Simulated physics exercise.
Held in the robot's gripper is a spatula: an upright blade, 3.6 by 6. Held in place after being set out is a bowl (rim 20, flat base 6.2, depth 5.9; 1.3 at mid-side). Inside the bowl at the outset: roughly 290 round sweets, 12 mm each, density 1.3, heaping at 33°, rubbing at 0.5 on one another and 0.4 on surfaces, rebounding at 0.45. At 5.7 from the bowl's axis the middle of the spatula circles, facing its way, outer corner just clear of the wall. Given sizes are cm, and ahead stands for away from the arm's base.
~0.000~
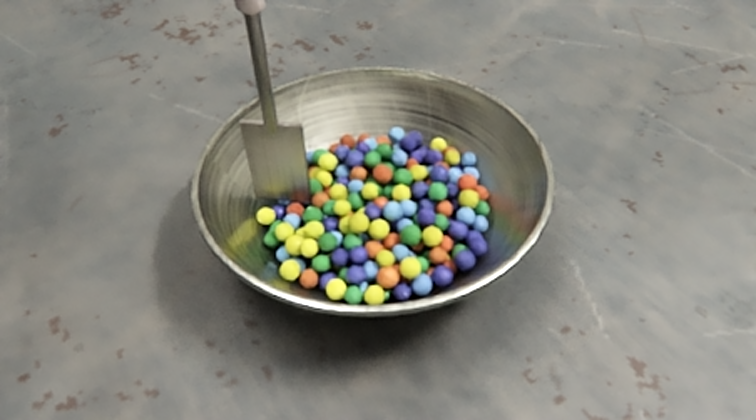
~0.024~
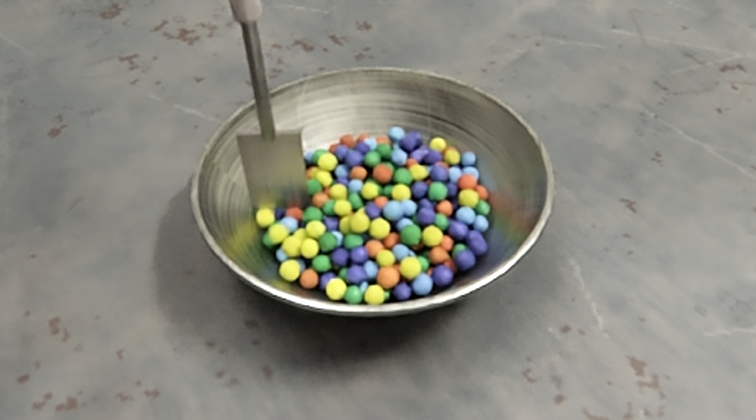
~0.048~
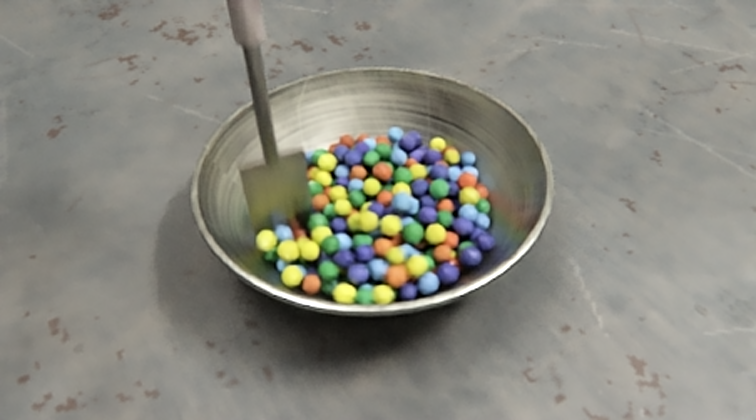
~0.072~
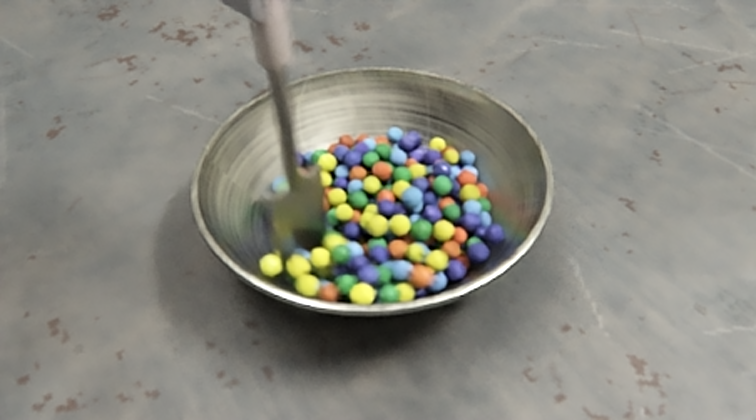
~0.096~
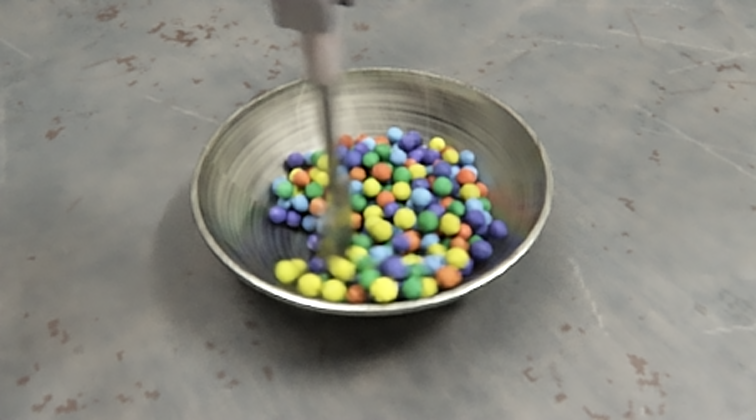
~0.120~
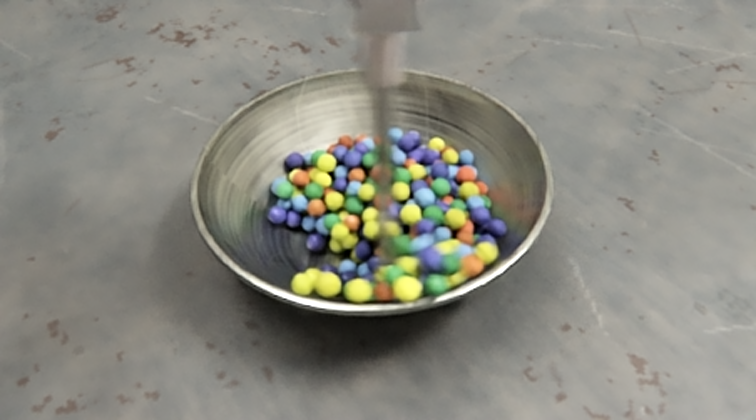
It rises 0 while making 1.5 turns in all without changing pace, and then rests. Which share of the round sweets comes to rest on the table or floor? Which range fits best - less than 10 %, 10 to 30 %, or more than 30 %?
The range that fits is more than 30 %.
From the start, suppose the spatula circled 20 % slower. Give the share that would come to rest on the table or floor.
30 per cent.
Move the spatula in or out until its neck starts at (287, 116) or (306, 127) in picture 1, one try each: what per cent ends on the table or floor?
First try about 40 per cent, second try about 25 per cent.
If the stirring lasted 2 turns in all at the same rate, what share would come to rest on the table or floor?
45 %.
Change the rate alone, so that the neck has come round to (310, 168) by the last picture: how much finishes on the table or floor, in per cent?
About 20 %.
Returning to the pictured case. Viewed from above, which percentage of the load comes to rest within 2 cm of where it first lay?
Some 20 per cent.
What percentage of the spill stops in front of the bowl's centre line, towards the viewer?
Around 40 percent of it.
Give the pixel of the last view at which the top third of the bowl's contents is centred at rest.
About (394, 216).
By 0.28 s, 270° round, highest piece 13 above the table; 240 in the bowl, 7 on the table or floor, 43 in flight or on the tool.
By 0.44 s, 76° round, highest piece 10 above the table; 200 in the bowl, 62 on the table or floor, 28 in flight or on the tool.
By 0.72 s, 180° round, highest piece 5 above the table; 172 in the bowl, 116 on the table or floor, 2 in flight or on the tool.
By 1.42 s, 180° round, highest piece 4 above the table; 172 in the bowl, 118 on the table or floor.
Final count, 172 in the bowl, 118 on the table or floor. That is 41 % on the table or floor.
